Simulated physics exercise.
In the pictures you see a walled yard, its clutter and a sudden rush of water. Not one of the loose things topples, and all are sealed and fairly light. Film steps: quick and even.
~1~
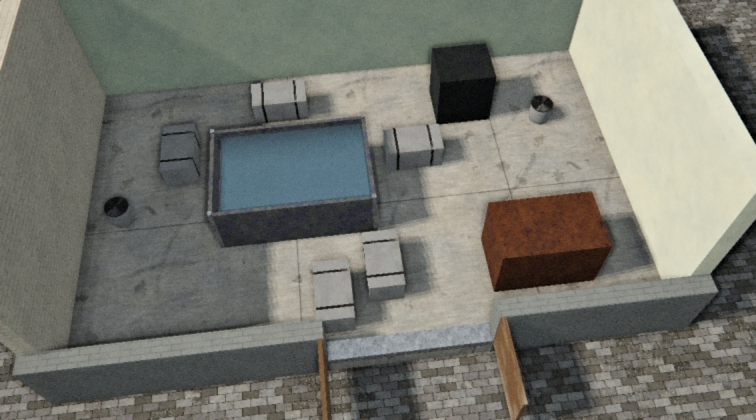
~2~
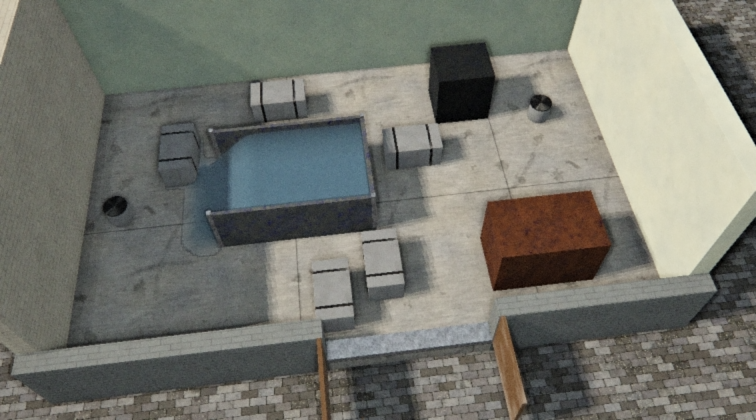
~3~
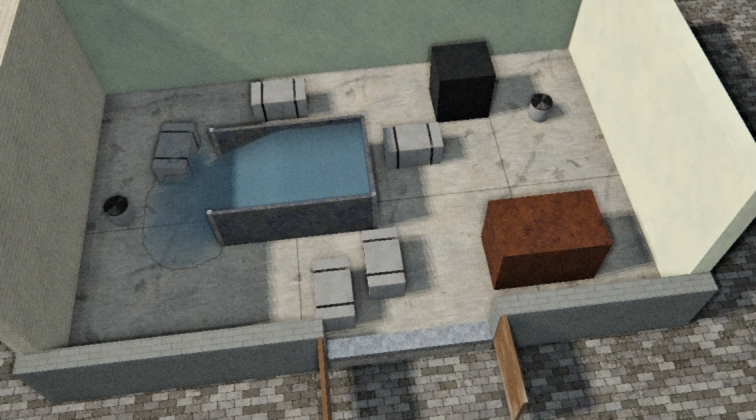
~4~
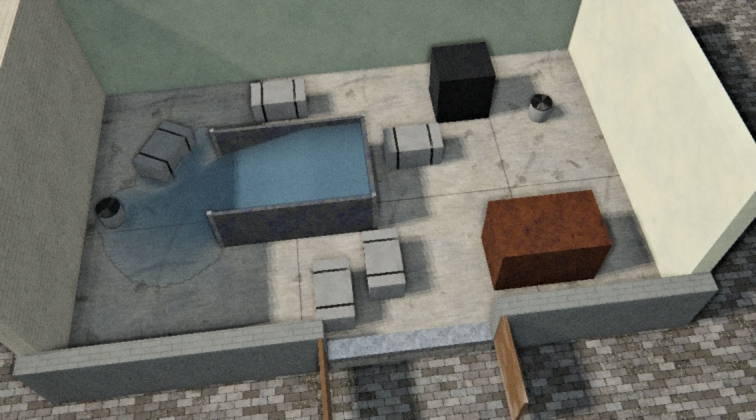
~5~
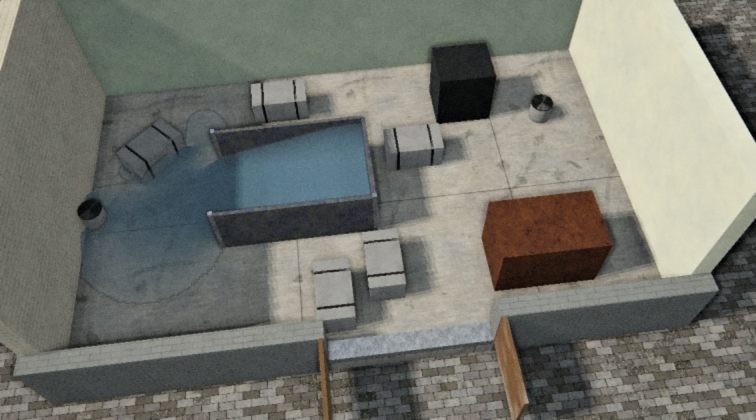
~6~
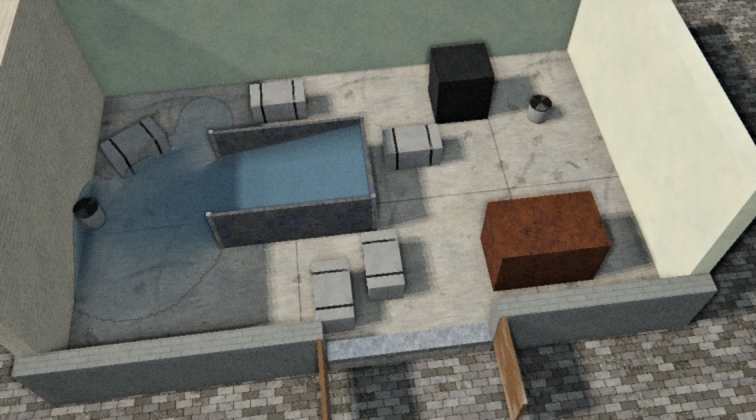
In a walled yard, water rushes left from a tank, shifting a trunk and a pail.
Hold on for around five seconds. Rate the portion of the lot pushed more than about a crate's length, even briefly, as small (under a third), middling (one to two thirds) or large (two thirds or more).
Large.
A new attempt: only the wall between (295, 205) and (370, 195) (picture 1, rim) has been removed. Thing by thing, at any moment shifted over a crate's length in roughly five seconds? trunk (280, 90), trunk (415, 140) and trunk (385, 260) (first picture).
Well, in order they come out as below the mark, below the mark and over the mark.
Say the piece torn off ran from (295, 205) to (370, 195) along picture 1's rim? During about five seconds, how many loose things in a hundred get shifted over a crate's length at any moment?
40 percent, give or take.
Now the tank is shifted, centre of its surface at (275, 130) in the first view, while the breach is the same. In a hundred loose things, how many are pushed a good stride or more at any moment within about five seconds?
Roughly 70 per cent.
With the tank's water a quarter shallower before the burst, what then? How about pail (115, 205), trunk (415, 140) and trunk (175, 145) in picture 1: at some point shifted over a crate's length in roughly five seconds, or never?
Went the distance, fell short, went the distance.
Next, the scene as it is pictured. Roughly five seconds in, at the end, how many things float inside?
The answer is 2.
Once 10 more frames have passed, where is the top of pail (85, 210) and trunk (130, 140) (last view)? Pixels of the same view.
My guess is around (74, 246) and around (140, 79).
A moment on, 1 of 7 are well off their spots; 1 afloat.
Next, 2 of 7 are well off their spots; 2 afloat.
Later, 3 of 7 are well off their spots; 2 afloat.
In the end, 5 of 7 are well off their spots, and 5 have been at some point; 2 afloat.
